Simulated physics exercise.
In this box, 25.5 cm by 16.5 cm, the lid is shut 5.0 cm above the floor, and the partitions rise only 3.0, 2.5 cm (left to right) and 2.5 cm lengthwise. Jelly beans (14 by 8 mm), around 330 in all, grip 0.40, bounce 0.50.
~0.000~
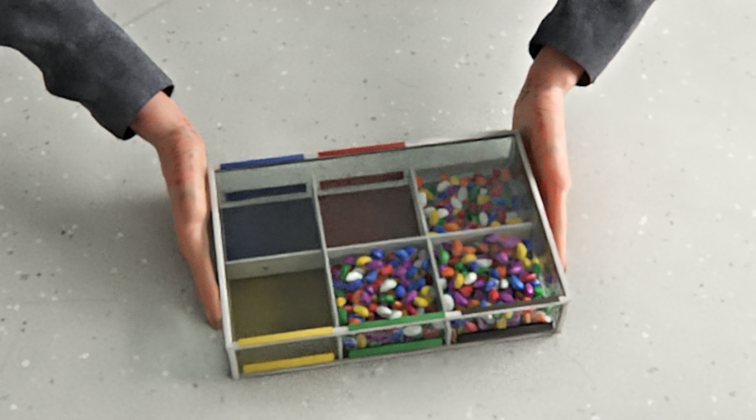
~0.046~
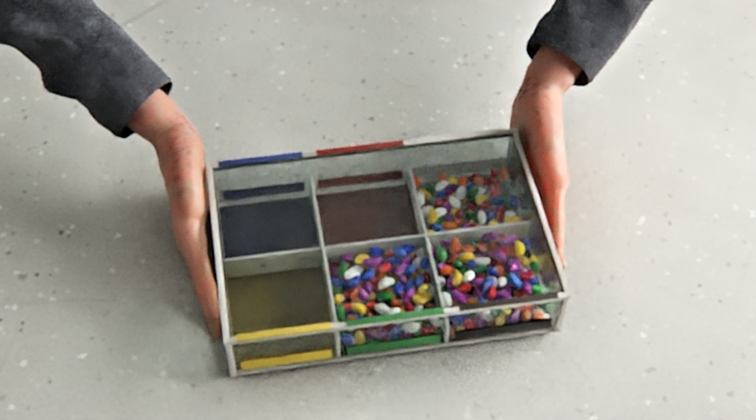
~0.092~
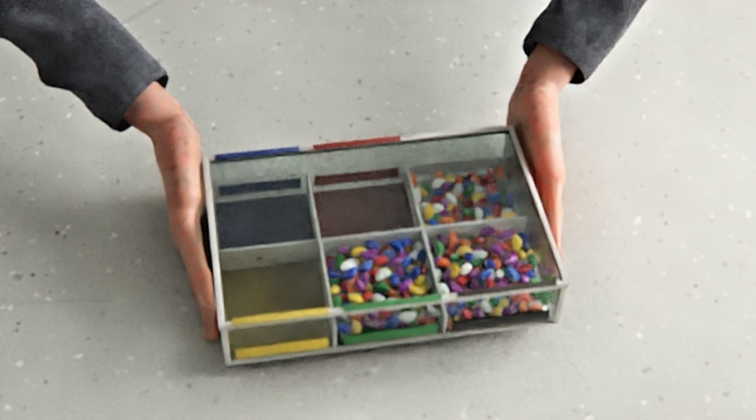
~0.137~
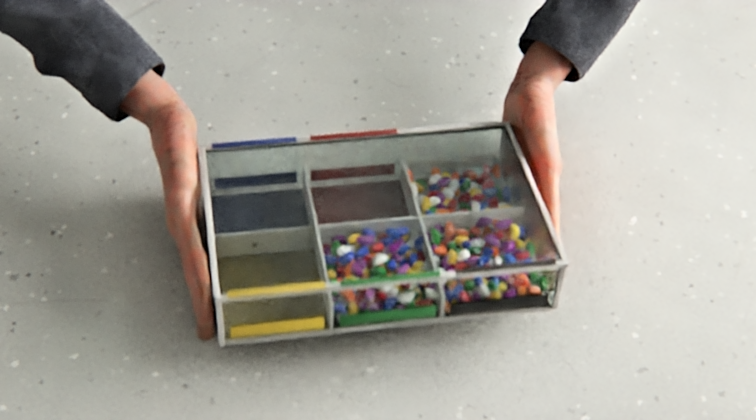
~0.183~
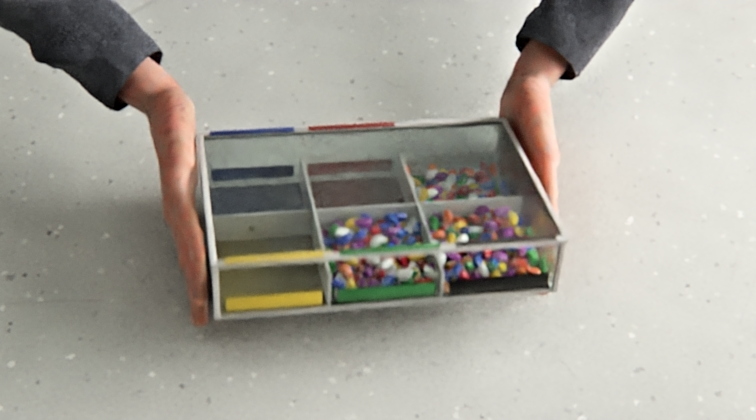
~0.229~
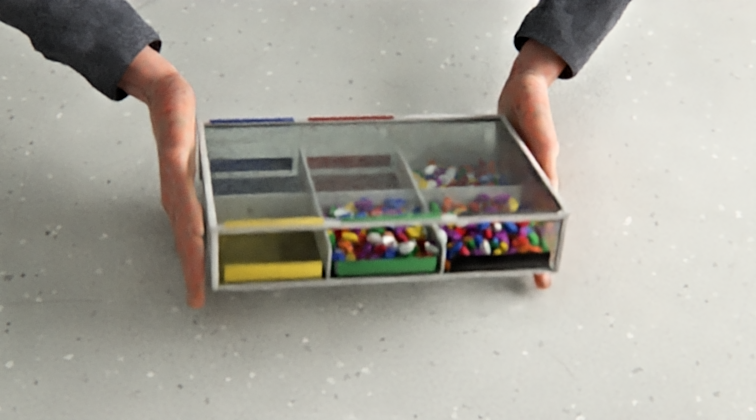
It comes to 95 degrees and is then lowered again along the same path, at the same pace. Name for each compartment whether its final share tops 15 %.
Outcome: Red: Succeeds. Blue: Fails. Green: Fails. Yellow: Fails. White: Succeeds. Black: Fails.
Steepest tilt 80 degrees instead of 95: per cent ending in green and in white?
Green: 10 per cent; white: 60 per cent.
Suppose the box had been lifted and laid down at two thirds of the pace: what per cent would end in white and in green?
Then: White 65; green 5.
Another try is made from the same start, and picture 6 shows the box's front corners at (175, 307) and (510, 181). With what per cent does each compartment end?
Result - red: 30 %; blue: 50 %; green: 10 %; yellow: 5 %; white: 0 %; black: 0 %.
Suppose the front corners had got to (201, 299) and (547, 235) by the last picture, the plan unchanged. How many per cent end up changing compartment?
Something like 75 in a hundred.
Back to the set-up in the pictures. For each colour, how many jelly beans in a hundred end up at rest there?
Final shares in percent: Red 25, blue 0, green 5, yellow 0, white 70, black 5.
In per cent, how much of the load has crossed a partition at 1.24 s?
Close to 75 per cent, I reckon.
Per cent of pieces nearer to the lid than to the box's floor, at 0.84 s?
About 70 per cent.
Then, at 0.84 s, tilt 93 degrees; red 20 %, green 10 %, white 55 %, black 15 %.
After 1.24 s, tilt 39 degrees; red 25 %, green 5 %, white 70 %, black 5 %.
After 1.73 s, tilt 0 degrees; red 25 %, green 5 %, white 70 %, black 5 %.
By 2.2 s all is still; red 25 %, blue 0 %, green 5 %, yellow 0 %, white 70 %, black 5 %.
